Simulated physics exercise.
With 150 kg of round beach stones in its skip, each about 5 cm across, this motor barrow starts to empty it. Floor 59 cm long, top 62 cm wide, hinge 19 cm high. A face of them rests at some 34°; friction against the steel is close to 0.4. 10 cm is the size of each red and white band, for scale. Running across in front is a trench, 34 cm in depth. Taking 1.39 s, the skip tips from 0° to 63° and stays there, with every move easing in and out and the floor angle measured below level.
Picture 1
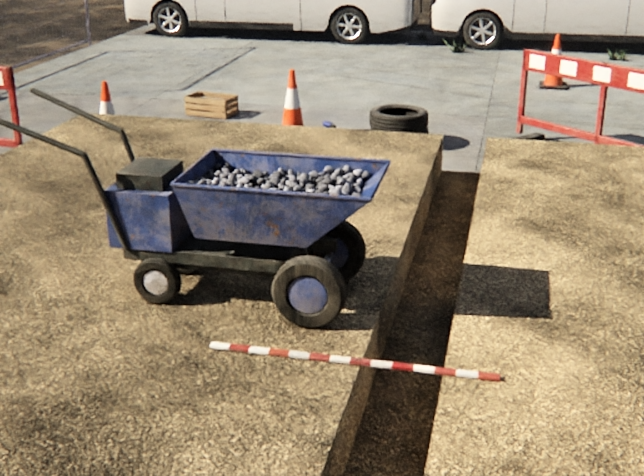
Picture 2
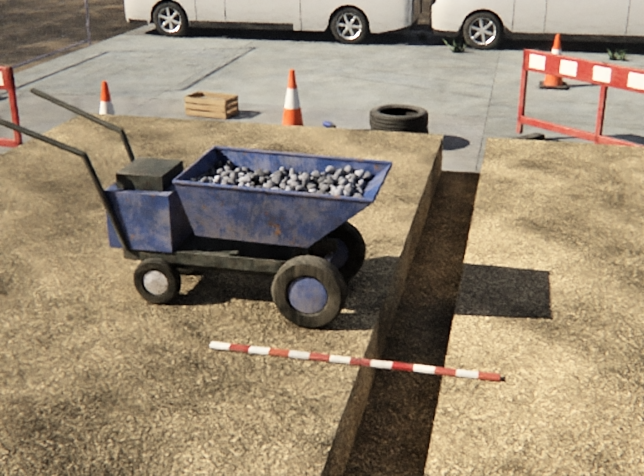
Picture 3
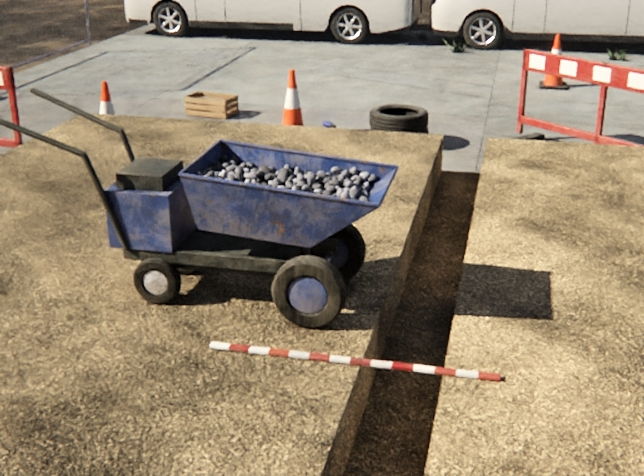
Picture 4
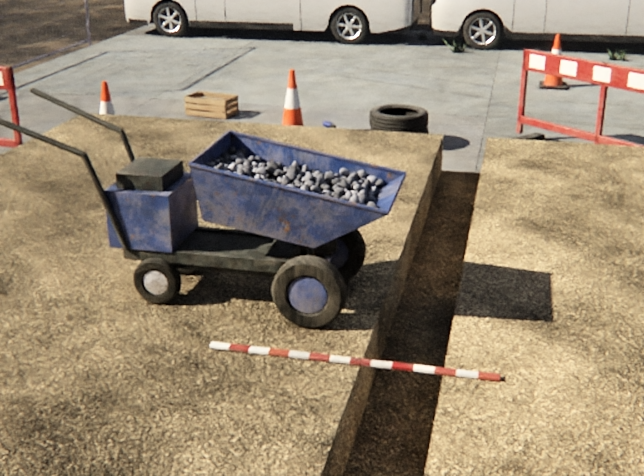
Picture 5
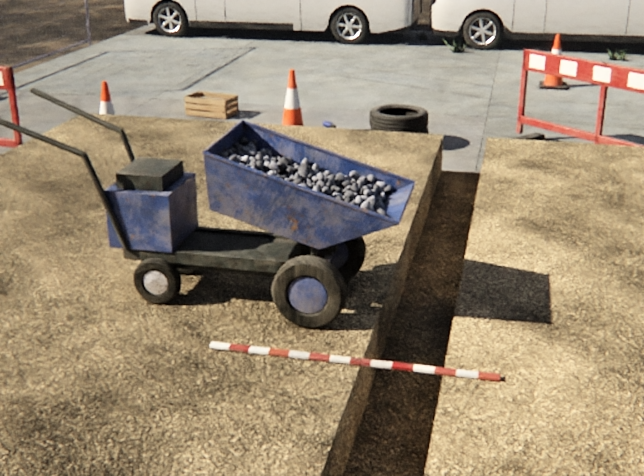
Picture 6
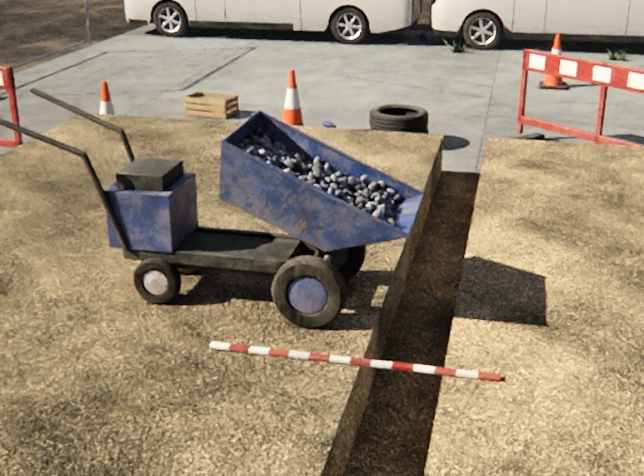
On a sunlit worksite of pale, gritty ground, seen from above at a slant by a camera that stays still, a dark trench runs behind a red-and-white pole. A blue motor barrow with black handles stands left of it, its skip holding grey stones, with cones, a crate, a tyre and white vans behind. The skip's rear rises steadily, tilting its front down rightward, and the stones shift slightly forward while the wheels stay put.
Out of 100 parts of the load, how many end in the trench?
Some 31 out of 100.
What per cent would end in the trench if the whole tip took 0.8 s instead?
Then about 25 per cent.
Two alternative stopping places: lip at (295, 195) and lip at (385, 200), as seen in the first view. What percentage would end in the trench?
Roughly 100 in a hundred, then 20 in a hundred.
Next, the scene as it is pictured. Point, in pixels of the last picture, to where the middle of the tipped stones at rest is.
Centre estimate: Around (490, 316).
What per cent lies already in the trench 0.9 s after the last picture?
About 10 per cent by then.
Then, 0.5 s after the last picture the floor is at 53°, 100 % in the skip; the foremost stones are at (433, 272).
Then, 0.9 s after the last picture the floor is at 63°, 54 % in the skip, 8 % in the trench, 39 % past the trench; the foremost stones are at (539, 326).
Then, 1.3 s after the last picture the floor is at 63°, 18 % in the skip, 15 % in the trench, 68 % past the trench; the foremost stones are at (632, 333).
Then, 3.2 s after the last picture the floor is at 63°, 0 % in the skip, 31 % in the trench, 69 % past the trench; the foremost stones are past the picture's edge.
